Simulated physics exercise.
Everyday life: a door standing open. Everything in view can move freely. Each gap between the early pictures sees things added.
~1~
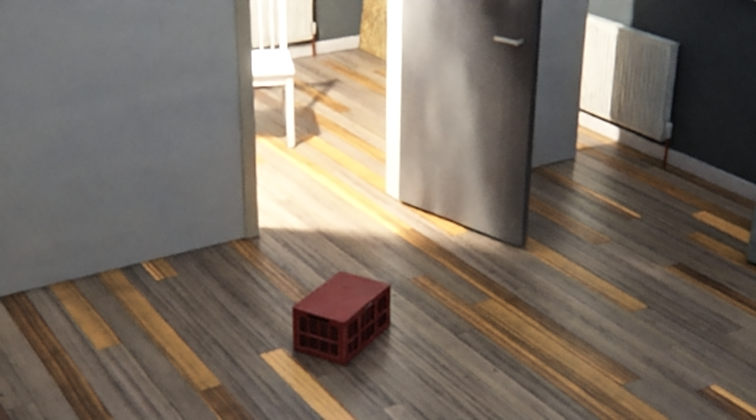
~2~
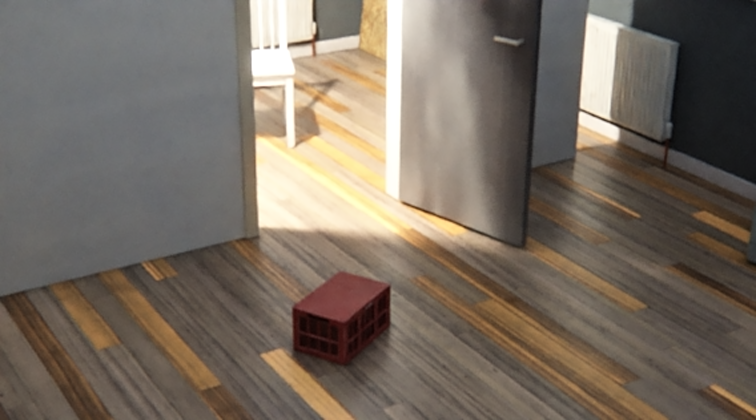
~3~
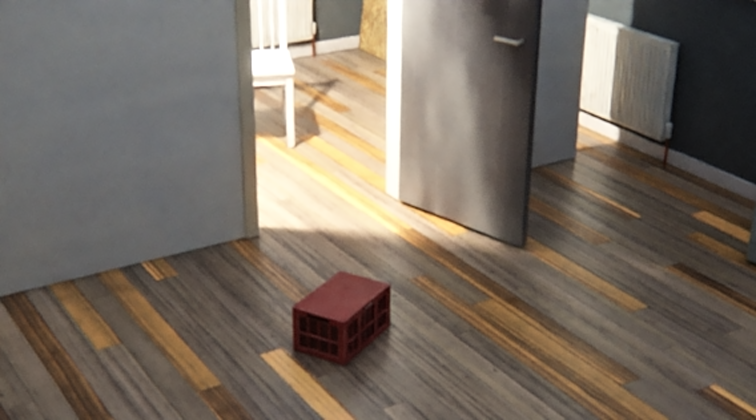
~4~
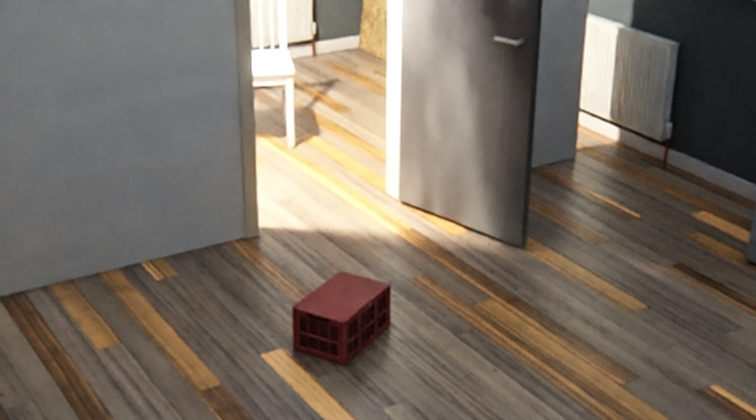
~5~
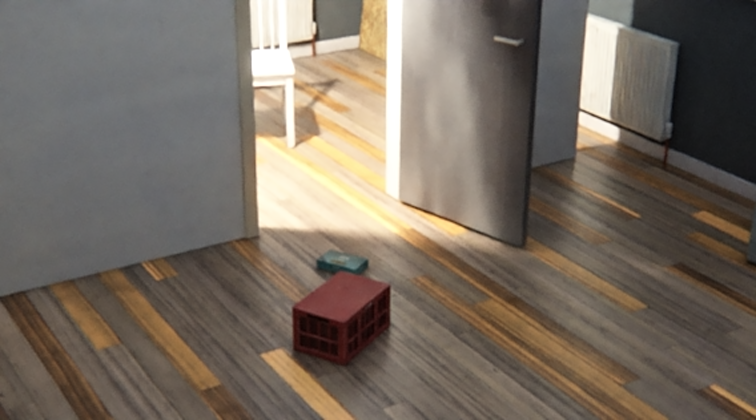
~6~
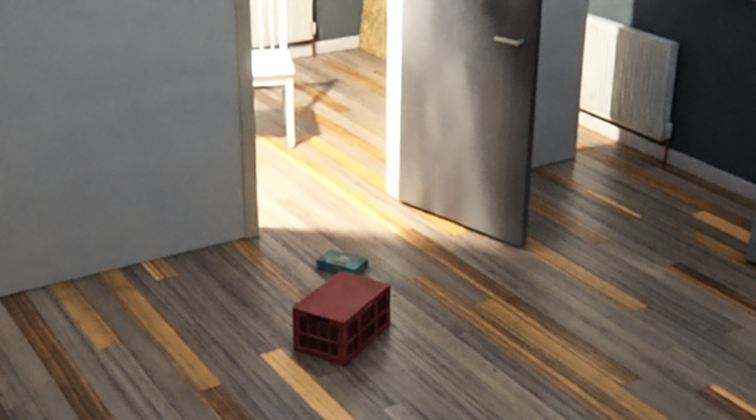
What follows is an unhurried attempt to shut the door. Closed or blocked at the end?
The attempt works.
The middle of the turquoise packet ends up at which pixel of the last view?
The object finishes roughly at pixel (265, 259).
Then, 0.50 s past the last view, open by 80°.
Then, 0.90 s past the last view, open by 41°; turquoise packet displaced a little near (321, 262).
Then, 1.00 s past the last view, open by 31°; turquoise packet displaced about its own width near (296, 261).
Then, 1.20 s past the last view, open by 9°; turquoise packet displaced well along near (265, 259).
Finally, open by 0°; moved from the start, turquoise packet; red crate still in place. Final places as the last picture's camera would see them, turquoise packet near (265, 259).
